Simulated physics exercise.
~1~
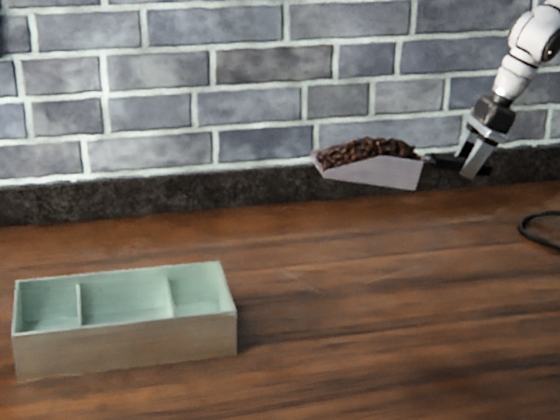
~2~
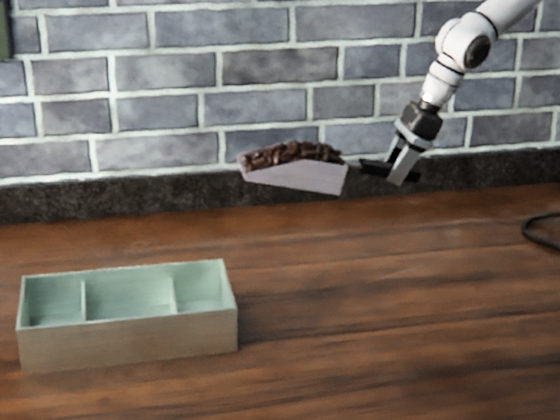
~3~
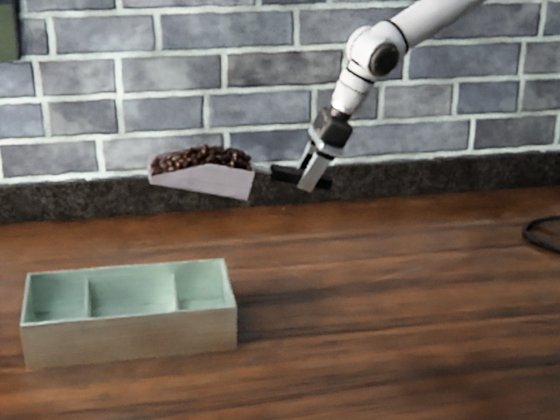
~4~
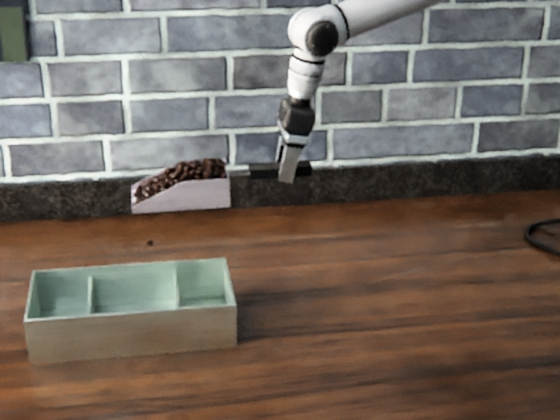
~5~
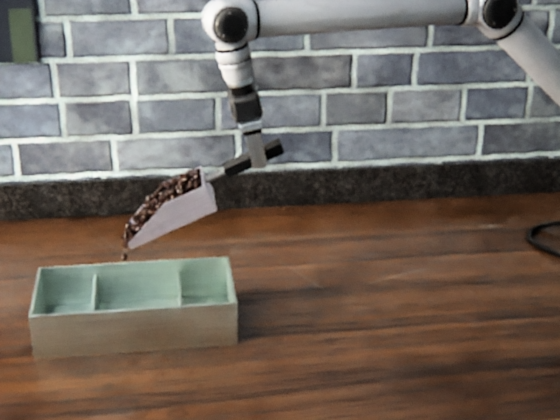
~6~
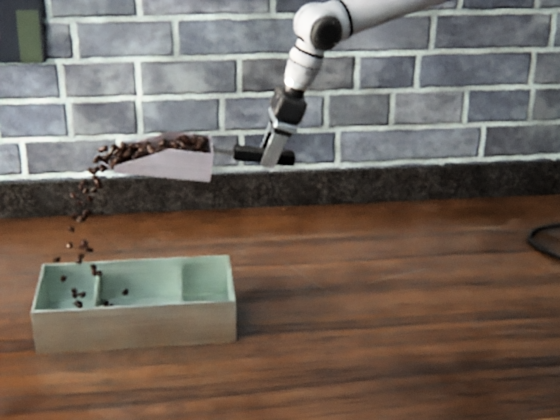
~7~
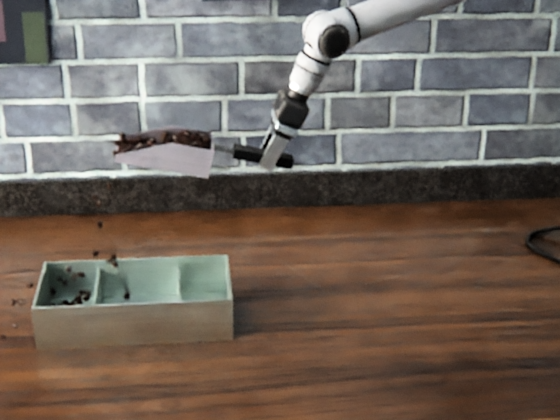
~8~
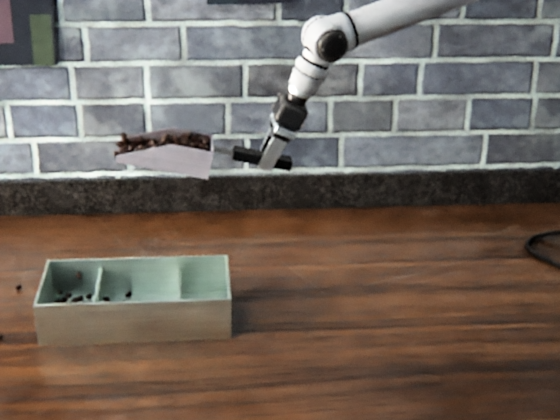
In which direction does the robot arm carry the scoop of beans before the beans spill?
The robot arm carries the scoop to the left, toward the space above the divided box.
In this clip, a robot arm carries a scoop heaped with dark dried beans left toward a divided box, tips it forward so some beans spill down, then tilts it back, ending with most beans still in the scoop and a few in the box and on the table.
